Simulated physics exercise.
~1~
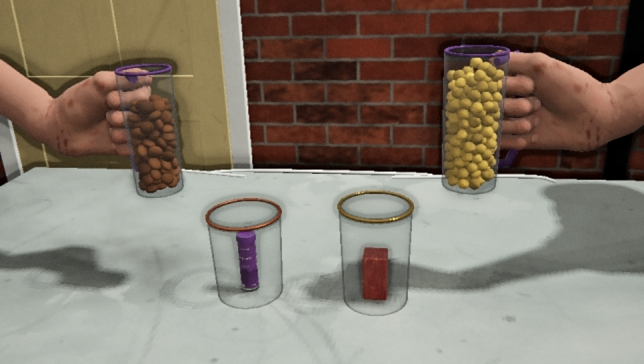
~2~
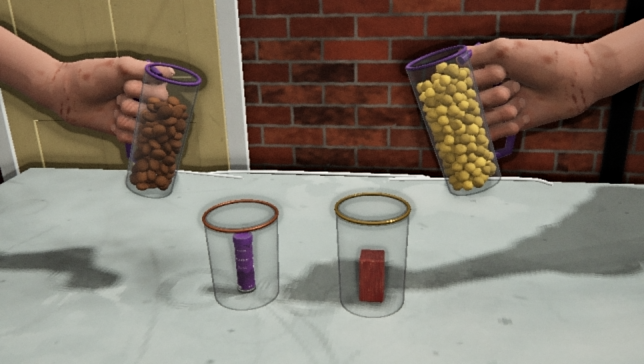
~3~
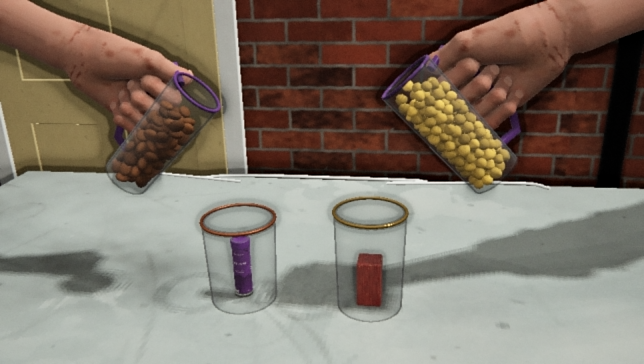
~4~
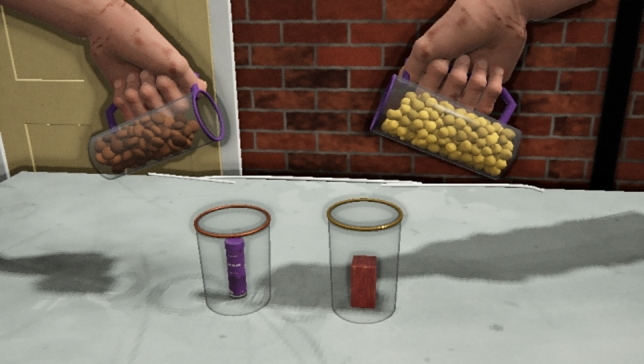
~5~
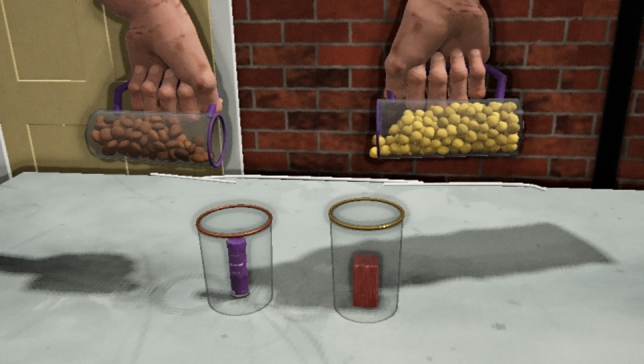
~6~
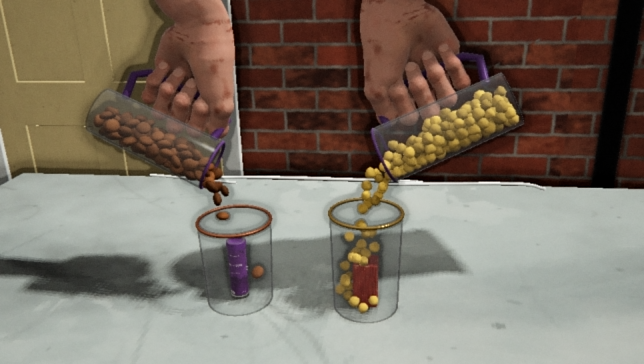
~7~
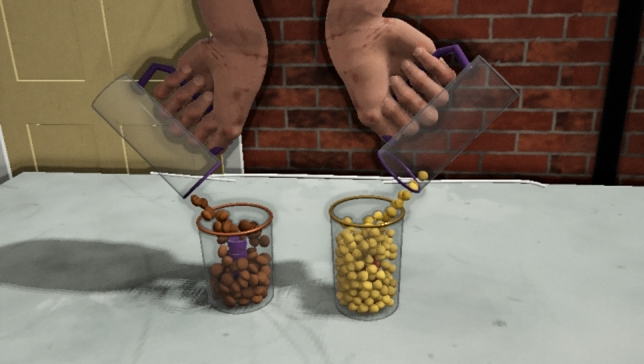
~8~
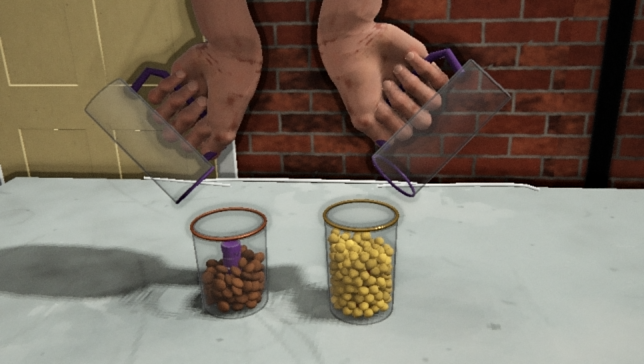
On a pale table by a brick wall, two hands pour brown and yellow pieces into glasses, burying only the red block.
